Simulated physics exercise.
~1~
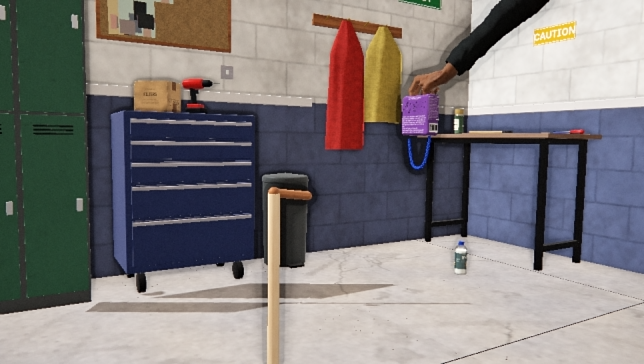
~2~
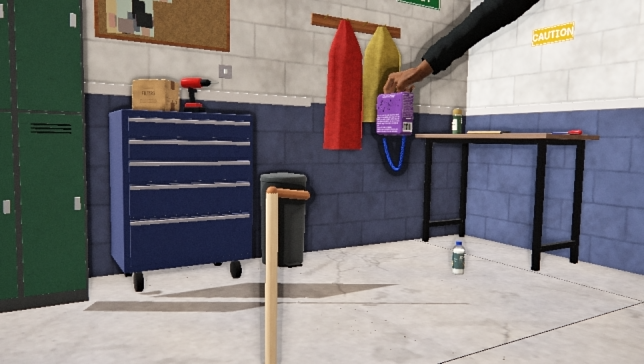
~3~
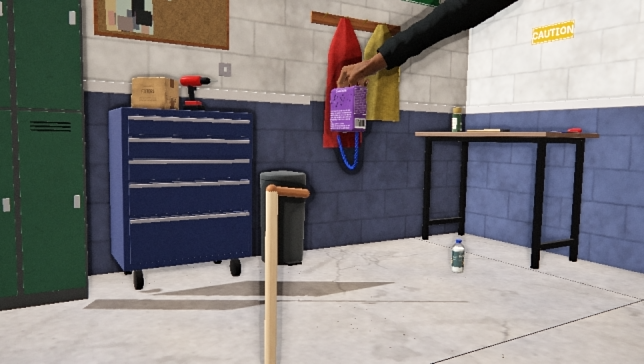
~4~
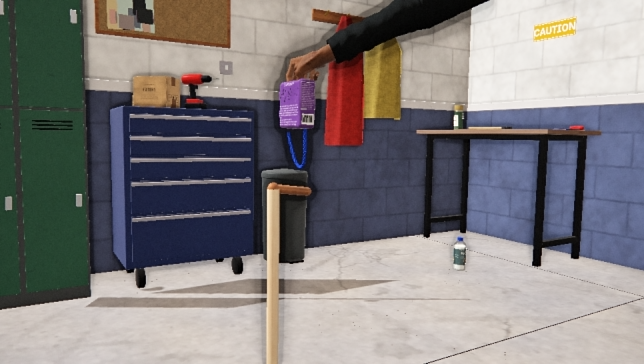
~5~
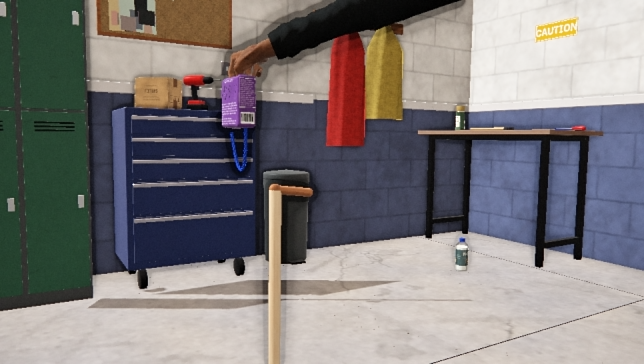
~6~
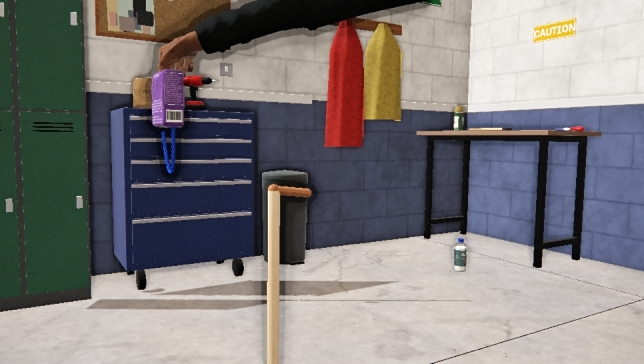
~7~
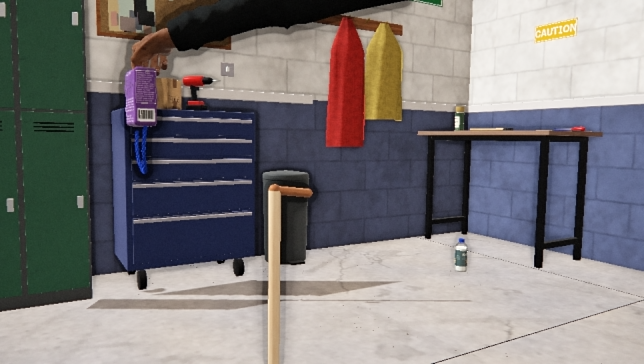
A purple pouch with a blue cord loop hanging beneath it is carried leftward by a hand through a workshop, passing the red and yellow cloths and a wooden post, and ends upright and clear of the post, in front of the blue tool cabinet's left side.
